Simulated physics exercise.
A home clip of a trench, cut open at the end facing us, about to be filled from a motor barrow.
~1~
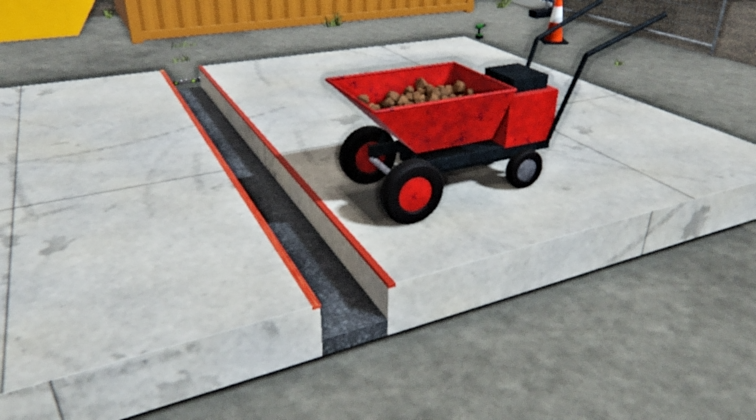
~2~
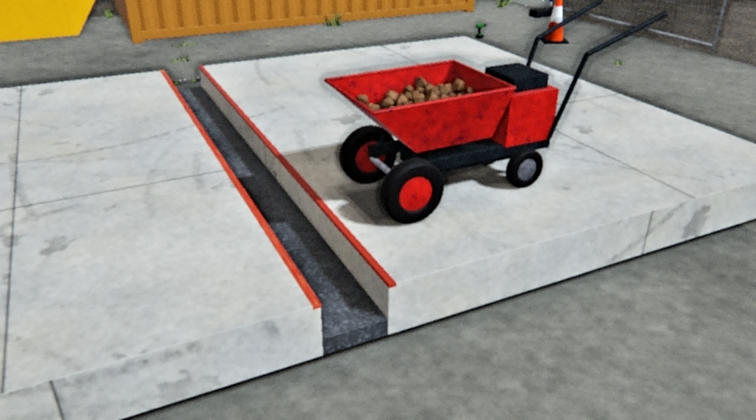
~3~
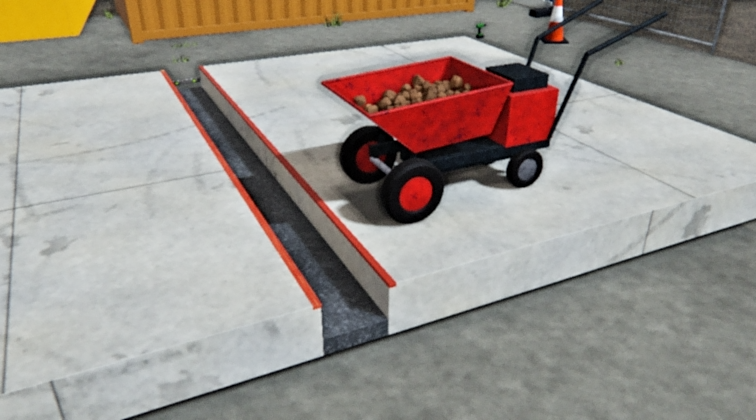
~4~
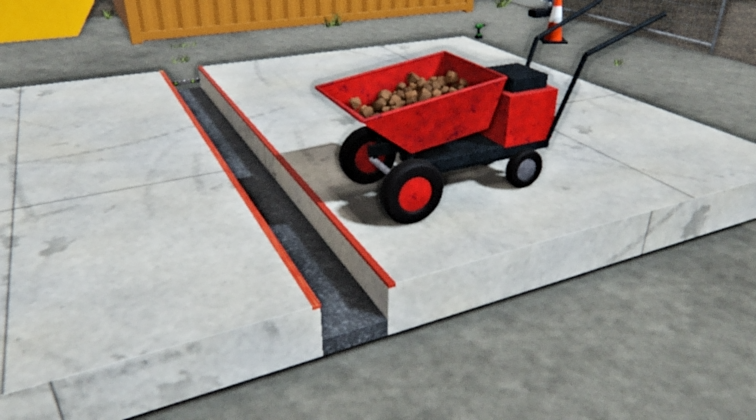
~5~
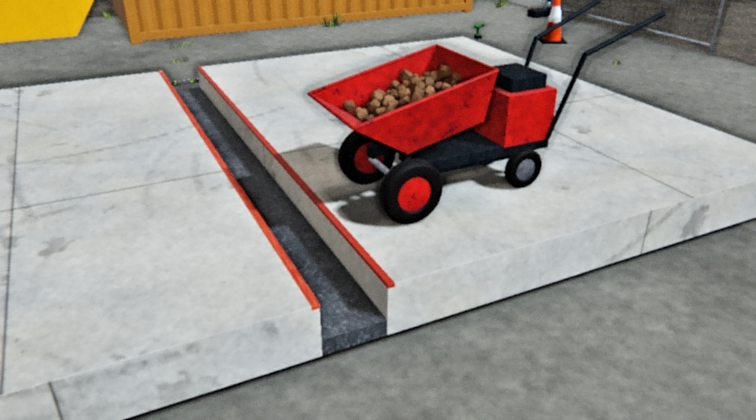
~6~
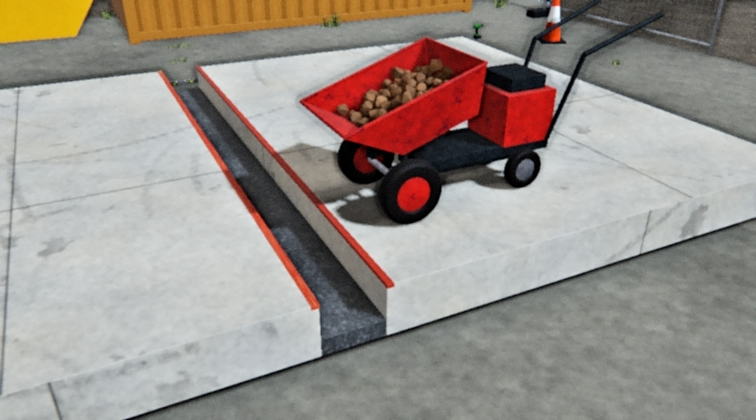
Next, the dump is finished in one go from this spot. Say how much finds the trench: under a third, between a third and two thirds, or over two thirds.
In the trench: More than two thirds.
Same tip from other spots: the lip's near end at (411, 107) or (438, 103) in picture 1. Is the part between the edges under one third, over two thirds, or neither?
First beyond two thirds, then between a third and two thirds.
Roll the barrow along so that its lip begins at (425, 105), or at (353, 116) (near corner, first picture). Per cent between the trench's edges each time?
Roughly 60 per cent, and 30 per cent.
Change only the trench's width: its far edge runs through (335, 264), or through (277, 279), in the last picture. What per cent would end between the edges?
First some 0, then 100 per cent.
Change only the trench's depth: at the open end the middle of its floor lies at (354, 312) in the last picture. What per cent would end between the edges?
Roughly 50 in a hundred.
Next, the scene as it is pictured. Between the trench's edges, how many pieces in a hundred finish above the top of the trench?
About 0 per cent.
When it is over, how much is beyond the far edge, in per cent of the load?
It comes to 10 per cent or so.
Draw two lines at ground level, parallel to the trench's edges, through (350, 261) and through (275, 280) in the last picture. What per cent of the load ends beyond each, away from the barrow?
In turn 80 and 10 in a hundred.
Shortly afterwards, skip tipped steeply; the whole lot in the skip.
Next, skip tipped right over; near two thirds in the skip; near a third in or heaped over the trench; only a few beyond it.
Some moments later, skip tipped right over; a little in the skip; the bulk in or heaped over the trench; a little beyond it.
In the end, skip tipped right over; a little in the skip; the bulk in or heaped over the trench; a little beyond it.
